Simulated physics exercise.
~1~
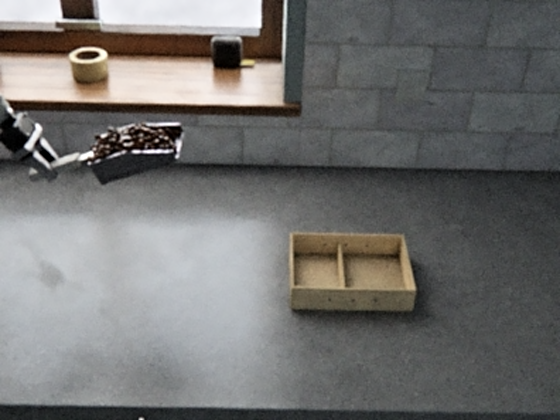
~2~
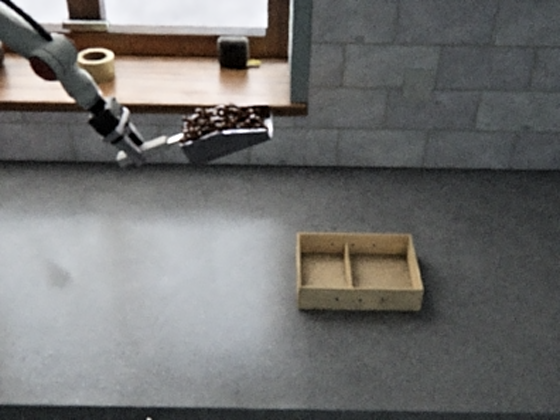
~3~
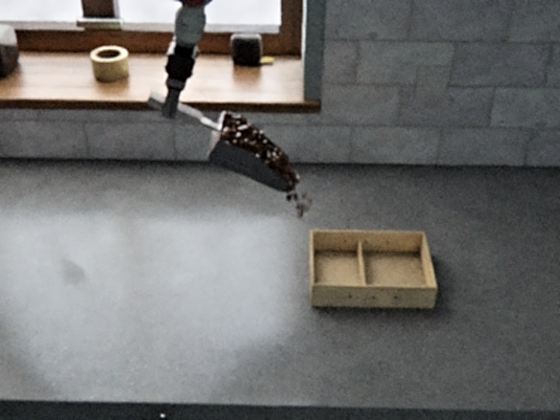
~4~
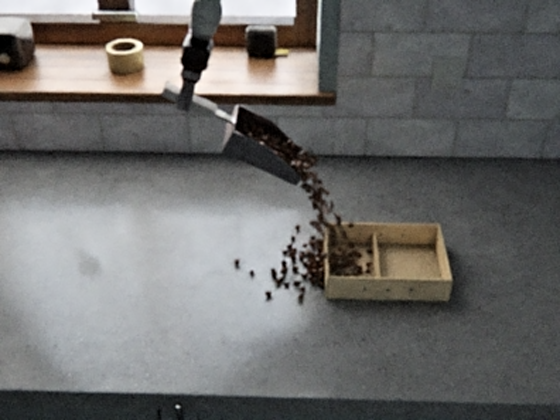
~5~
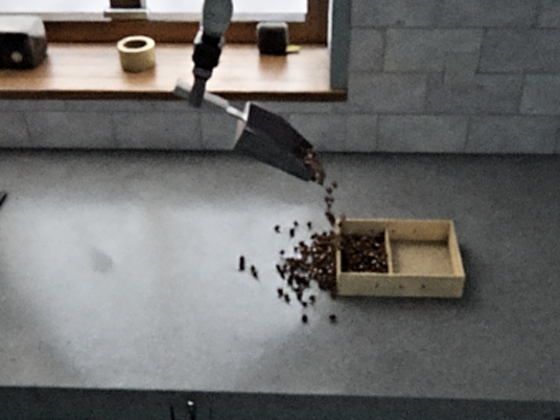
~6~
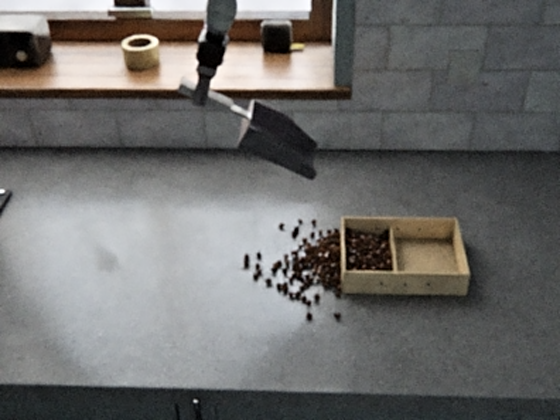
A robotic arm tips a scoop of brown pellets, filling a box's left part and spilling many.
